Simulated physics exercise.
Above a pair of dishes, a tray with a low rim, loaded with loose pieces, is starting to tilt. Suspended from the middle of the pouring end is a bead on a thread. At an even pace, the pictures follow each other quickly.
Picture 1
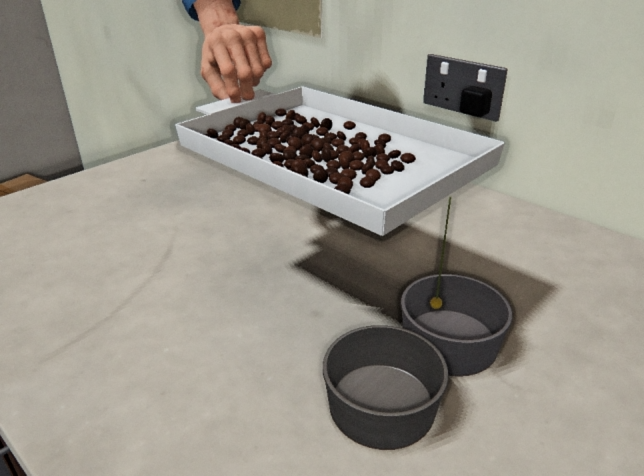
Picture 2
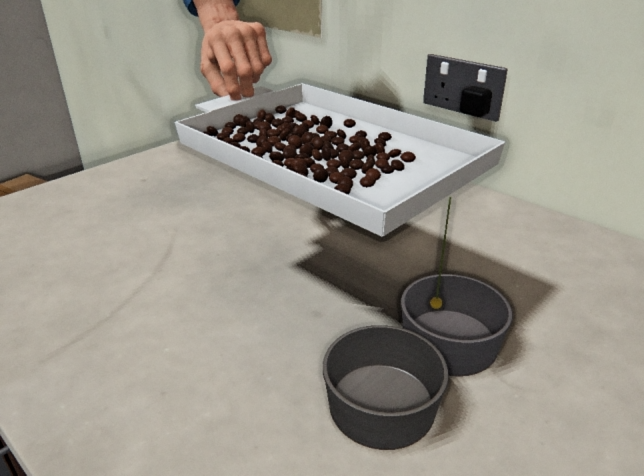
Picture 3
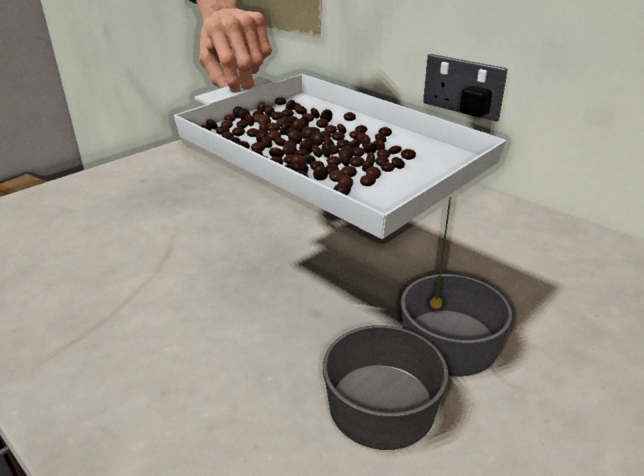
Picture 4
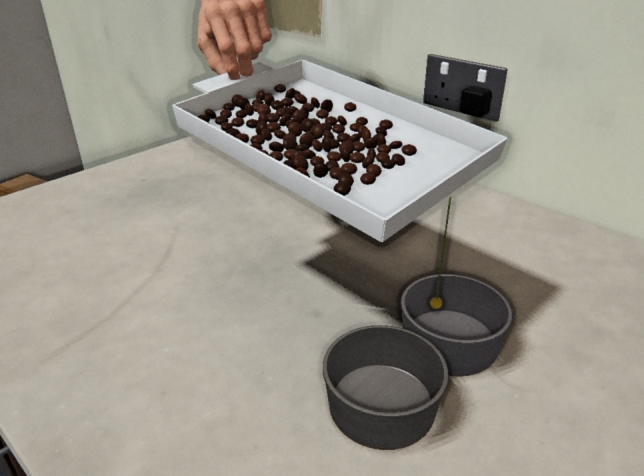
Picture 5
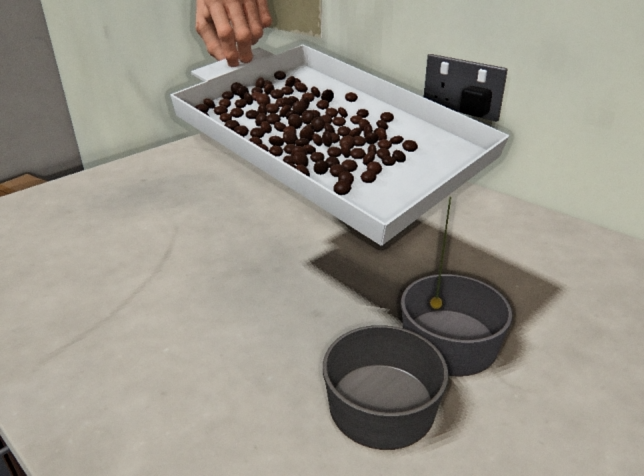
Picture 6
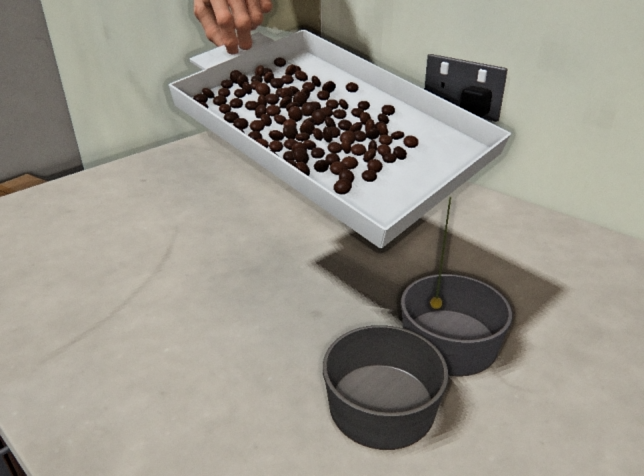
A hand gradually tilts a white tray of dark brown pieces above two grey dishes.
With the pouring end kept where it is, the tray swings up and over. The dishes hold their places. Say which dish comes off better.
Larger portion: Left.
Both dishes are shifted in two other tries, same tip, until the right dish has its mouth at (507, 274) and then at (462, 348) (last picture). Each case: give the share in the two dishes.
The first comes to 10 percent and the second to 50 percent.
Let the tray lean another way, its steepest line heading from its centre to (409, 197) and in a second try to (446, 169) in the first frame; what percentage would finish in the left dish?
For the first it's near 40 %, for the second near 0 %.
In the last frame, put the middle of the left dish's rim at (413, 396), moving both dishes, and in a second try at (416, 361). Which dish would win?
Try 1: The left-side dish; try 2: The left-side dish.
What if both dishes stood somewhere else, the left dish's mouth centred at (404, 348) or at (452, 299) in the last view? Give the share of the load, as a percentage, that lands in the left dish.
Roughly 80 per cent, and 0 per cent.
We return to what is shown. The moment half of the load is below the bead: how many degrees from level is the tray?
Around 90°, give or take.
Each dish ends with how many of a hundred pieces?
Looks like close to 100 % lands in the left dish and close to 0 % in the right one.
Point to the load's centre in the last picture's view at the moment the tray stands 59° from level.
I'd mark the middle close to (367, 171).
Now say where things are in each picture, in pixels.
In the first frame, corners of the pouring end at (384, 209) and (501, 142), level; middle of the load at (308, 149), flat chocolate drops; left dish at (433, 415); right dish at (500, 345); bead on its thread at (436, 303).
In the second frame, corners of the pouring end at (384, 210) and (501, 142), level; middle of the load at (308, 148).
In the third frame, corners of the pouring end at (384, 213) and (502, 140), tipped barely, lowest at the left corner; middle of the load at (308, 143).
In the fourth frame, corners of the pouring end at (385, 218) and (504, 138), tipped a little, lowest at the left corner; middle of the load at (308, 136).
In the fifth frame, corners of the pouring end at (385, 222) and (506, 135), tipped a little, lowest at the left corner; middle of the load at (308, 129).
In the sixth frame, corners of the pouring end at (385, 227) and (507, 133), tipped clearly, lowest at the left corner; middle of the load at (308, 123); left dish at (433, 415); right dish at (500, 345).
Soon after the last picture, tray tipped steeply; all on the tray.
A little later, tray tipped right over; about a quarter on the tray; about two thirds in the left dish; a stray few outside both; a small part in the air.
Later still, tray tipped past a quarter turn; nearly all in the left dish; a stray few outside both.
At rest, tray tipped past a quarter turn; nearly all in the left dish; none in the right dish; a stray few outside both.
